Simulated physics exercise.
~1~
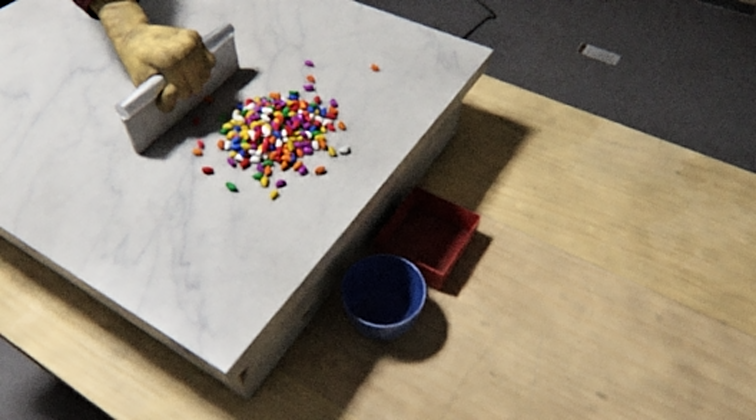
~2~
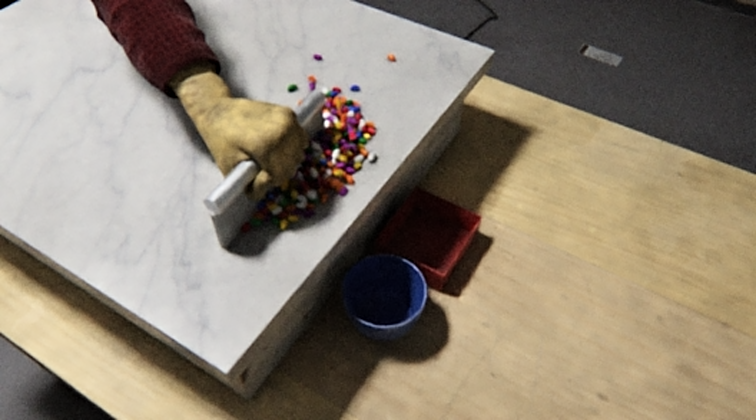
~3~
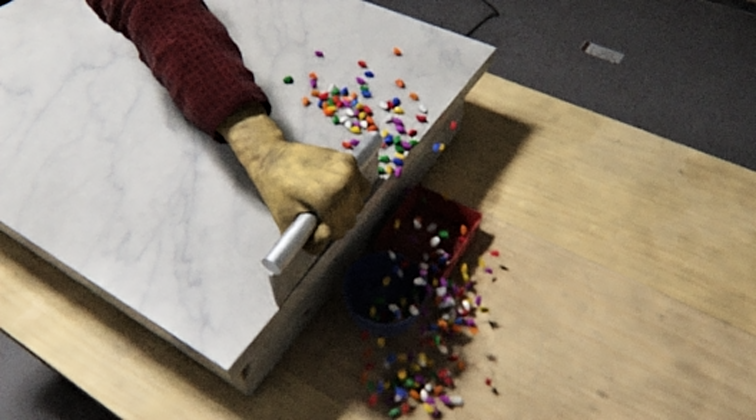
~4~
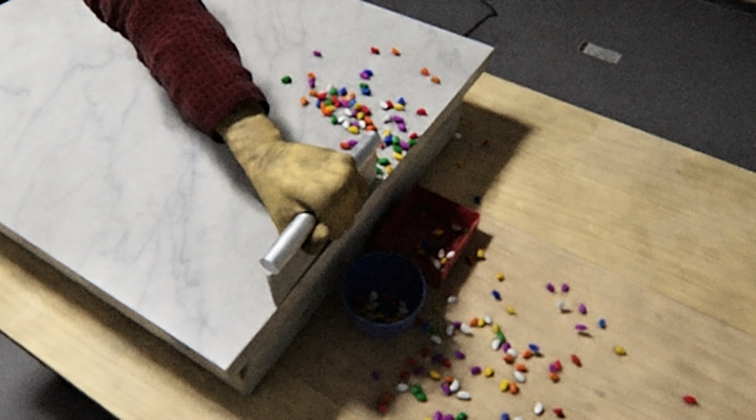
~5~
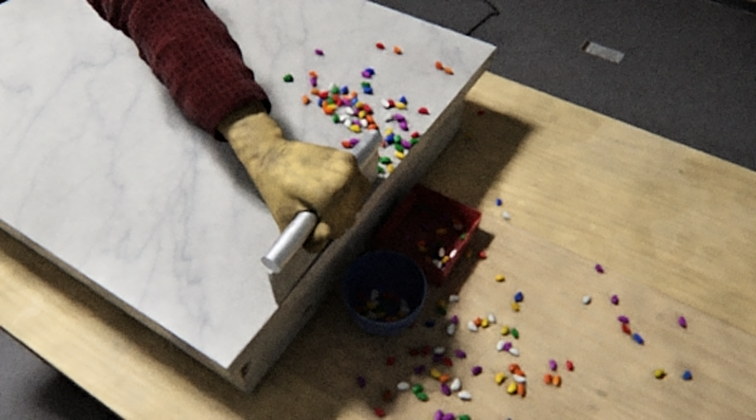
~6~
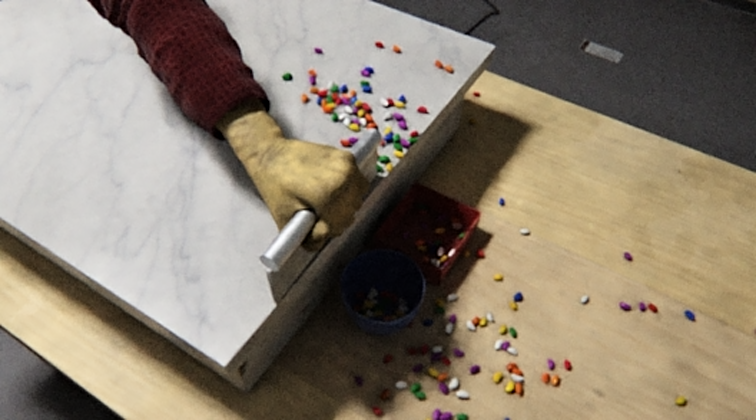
A hand scrapes colourful jelly beans off a marble slab, and many scatter past two containers.
